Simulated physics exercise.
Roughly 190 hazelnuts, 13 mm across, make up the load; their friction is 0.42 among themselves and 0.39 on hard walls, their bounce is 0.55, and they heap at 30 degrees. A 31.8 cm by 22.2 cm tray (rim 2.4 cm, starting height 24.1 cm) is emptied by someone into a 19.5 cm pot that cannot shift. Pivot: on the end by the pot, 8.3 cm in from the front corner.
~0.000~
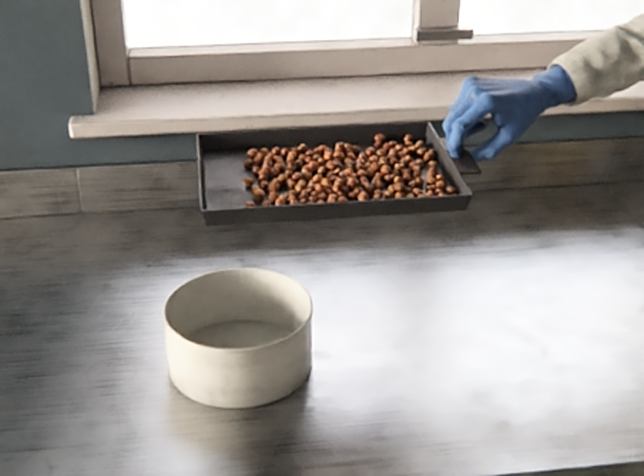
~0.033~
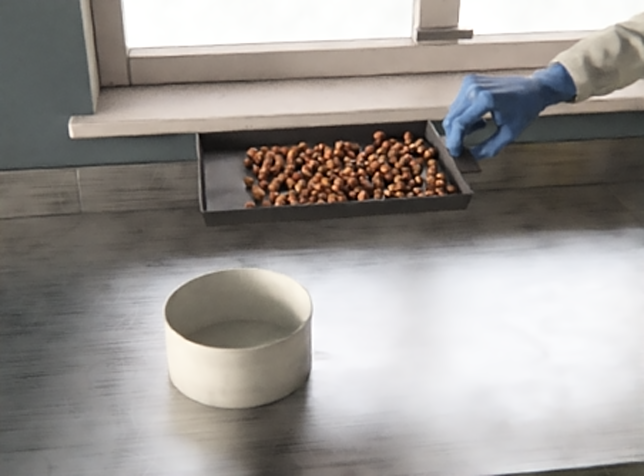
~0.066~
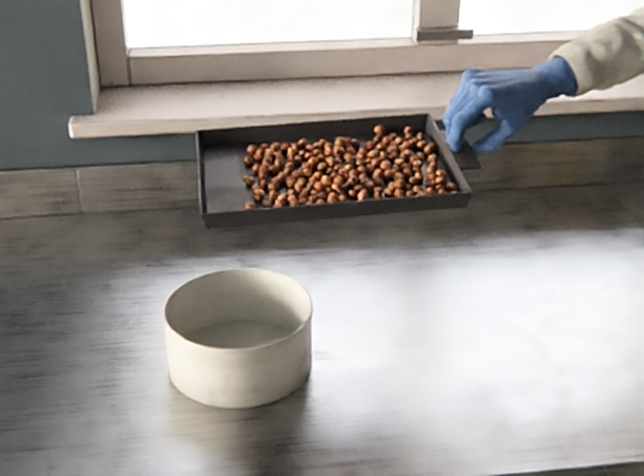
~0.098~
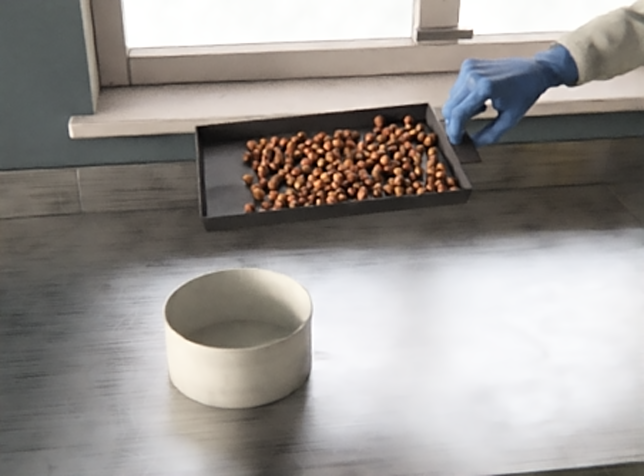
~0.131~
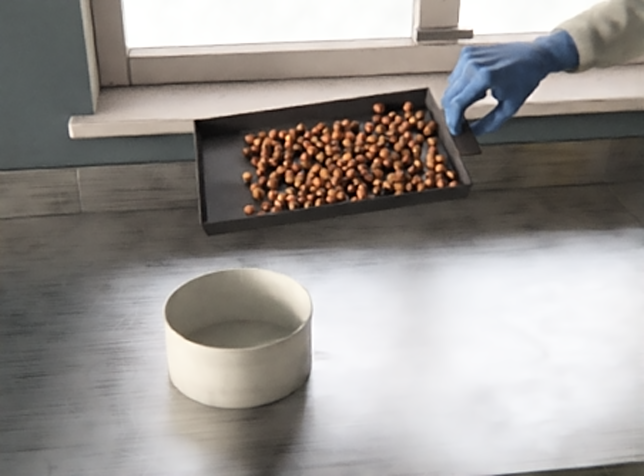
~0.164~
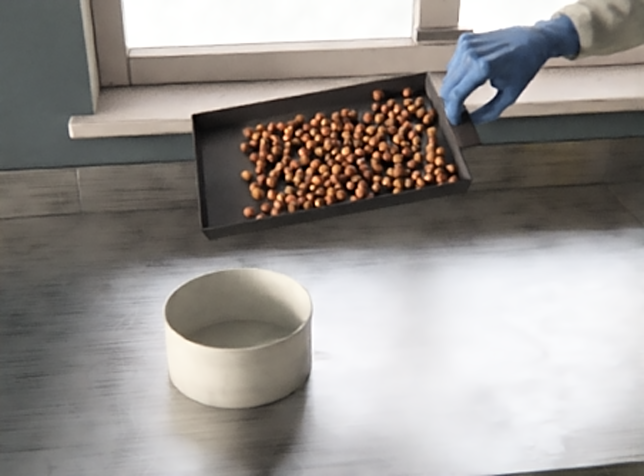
A dark, shallow tray of reddish-brown hazelnuts tilts gradually, its right side rising and its left front corner dipping slightly, while the nuts stay spread across it. A blue-gloved hand with a cream sleeve grips its right end, above a pale round pot standing on the left. The still camera looks slightly down on a streaked grey worktop beneath a bright window with a pale sill.
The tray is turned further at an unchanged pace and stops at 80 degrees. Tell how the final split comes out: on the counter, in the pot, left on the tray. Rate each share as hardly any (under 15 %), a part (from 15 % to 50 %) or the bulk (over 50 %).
Counter: A part; pot: The bulk; tray: Hardly any.
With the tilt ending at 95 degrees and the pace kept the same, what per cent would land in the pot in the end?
Around 70 in a hundred.
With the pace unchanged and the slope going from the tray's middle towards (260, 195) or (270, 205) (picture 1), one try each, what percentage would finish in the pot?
Estimate: Some 20 % and some 35 % respectively.
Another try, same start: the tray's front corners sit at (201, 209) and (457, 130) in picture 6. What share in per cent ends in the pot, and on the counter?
The pot gets 5 and the counter 80.
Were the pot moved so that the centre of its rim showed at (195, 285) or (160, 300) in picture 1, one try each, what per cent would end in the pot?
Spot one: Some 15 per cent; spot two: Some 20 per cent.
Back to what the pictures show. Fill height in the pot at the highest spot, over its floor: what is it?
Roughly 2.5 cm up.
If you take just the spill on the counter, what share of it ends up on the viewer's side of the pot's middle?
100 %.
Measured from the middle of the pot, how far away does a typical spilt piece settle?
That comes to near 26 cm.
After 0.37 s, tilt 50 degrees; the tray holds 100 %, the pot 0 %.
Then, at 0.50 s, tilt 71 degrees; the tray holds 100 %, the pot 0 %.
After 0.77 s, tilt 80 degrees; the tray holds 25 %, the pot 30 %.
In the end, at 2.0 s, counter 35 %, pot 60 %, tray 5 %.
